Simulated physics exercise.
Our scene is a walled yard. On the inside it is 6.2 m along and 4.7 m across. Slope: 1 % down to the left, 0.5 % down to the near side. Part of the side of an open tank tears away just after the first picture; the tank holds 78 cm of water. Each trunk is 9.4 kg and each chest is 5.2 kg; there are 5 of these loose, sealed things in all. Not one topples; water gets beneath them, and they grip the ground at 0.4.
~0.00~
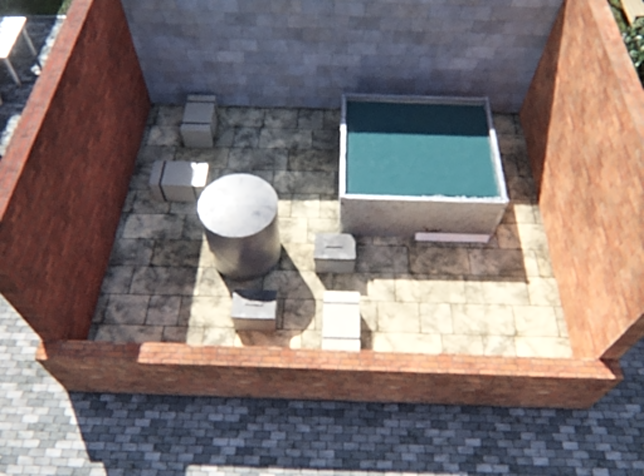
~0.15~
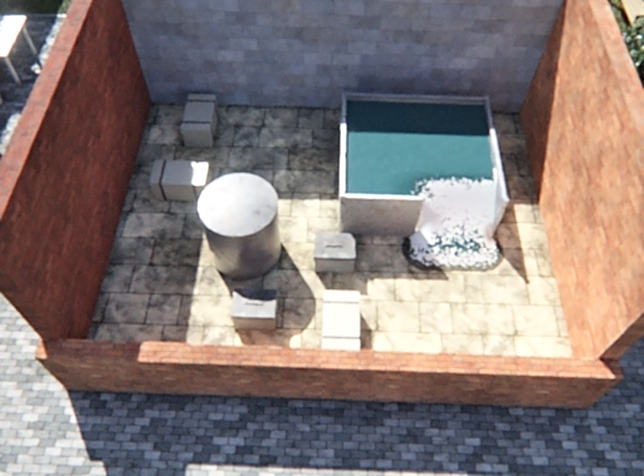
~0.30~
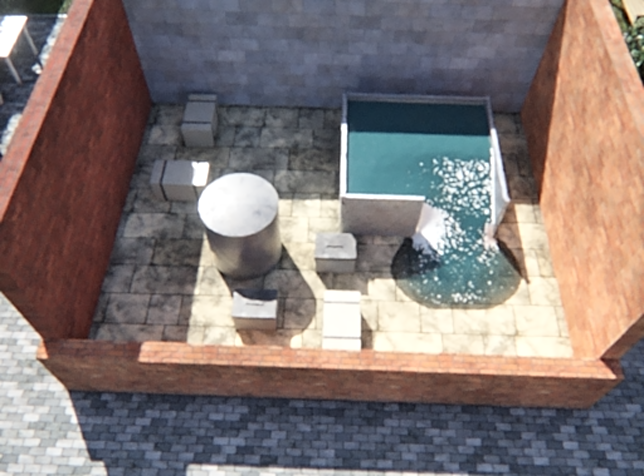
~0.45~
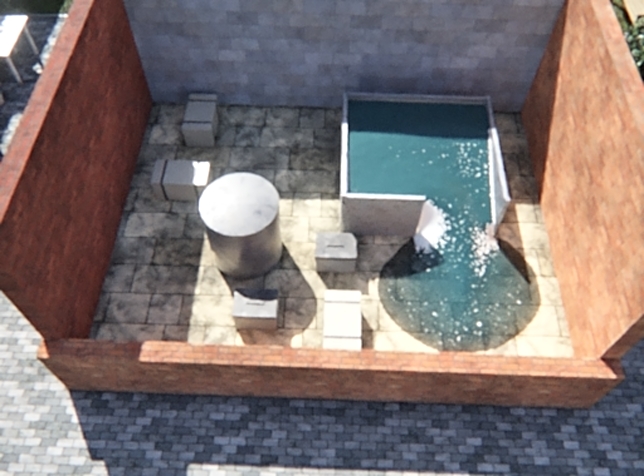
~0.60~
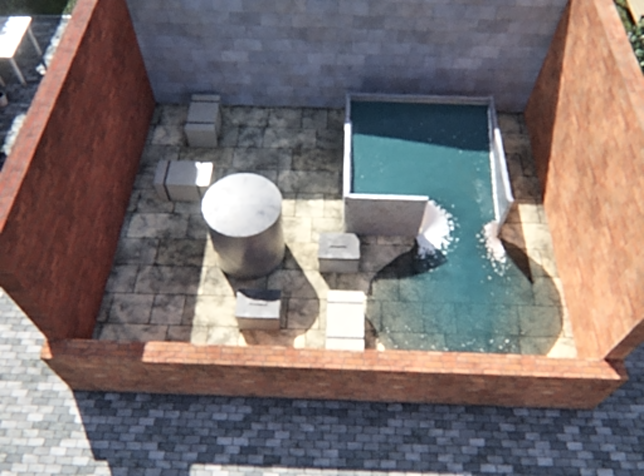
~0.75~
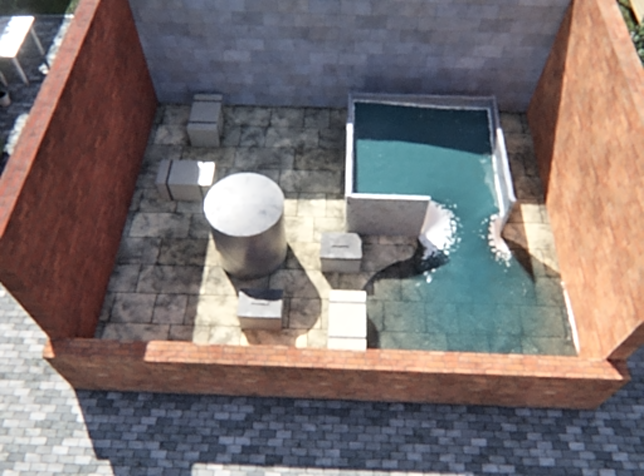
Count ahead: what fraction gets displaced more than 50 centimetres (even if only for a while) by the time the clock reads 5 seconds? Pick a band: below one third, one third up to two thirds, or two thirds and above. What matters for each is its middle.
The share is one third up to two thirds.
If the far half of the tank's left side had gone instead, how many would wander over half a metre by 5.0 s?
That would give 4.
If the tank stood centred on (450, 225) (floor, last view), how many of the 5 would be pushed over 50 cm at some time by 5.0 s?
In that case the number is 4.
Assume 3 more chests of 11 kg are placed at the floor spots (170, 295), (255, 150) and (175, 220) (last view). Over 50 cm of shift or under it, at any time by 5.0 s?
Going through them, I'd say exceeds it, falls short and finally exceeds it.
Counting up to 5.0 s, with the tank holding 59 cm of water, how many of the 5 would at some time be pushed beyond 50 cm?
So the tally would be 2.
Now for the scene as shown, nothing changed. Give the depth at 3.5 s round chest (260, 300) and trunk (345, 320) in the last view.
Around 8 cm and 8 cm.
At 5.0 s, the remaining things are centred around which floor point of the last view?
Near (259, 190).
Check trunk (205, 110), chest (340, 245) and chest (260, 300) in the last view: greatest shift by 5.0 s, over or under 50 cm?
Listed in sequence: Lower; lower; higher for the last.
After 1.1 s 0 of 5 are over 50 cm from their spots; 0 afloat.
After 2.2 s 2 of 5 are over 50 cm from their spots; 1 afloat.
After 3.5 s 2 of 5 are over 50 cm from their spots; 1 afloat.
After 5.0 s 3 of 5 are over 50 cm from their spots, and 3 have been at some point; 3 afloat.
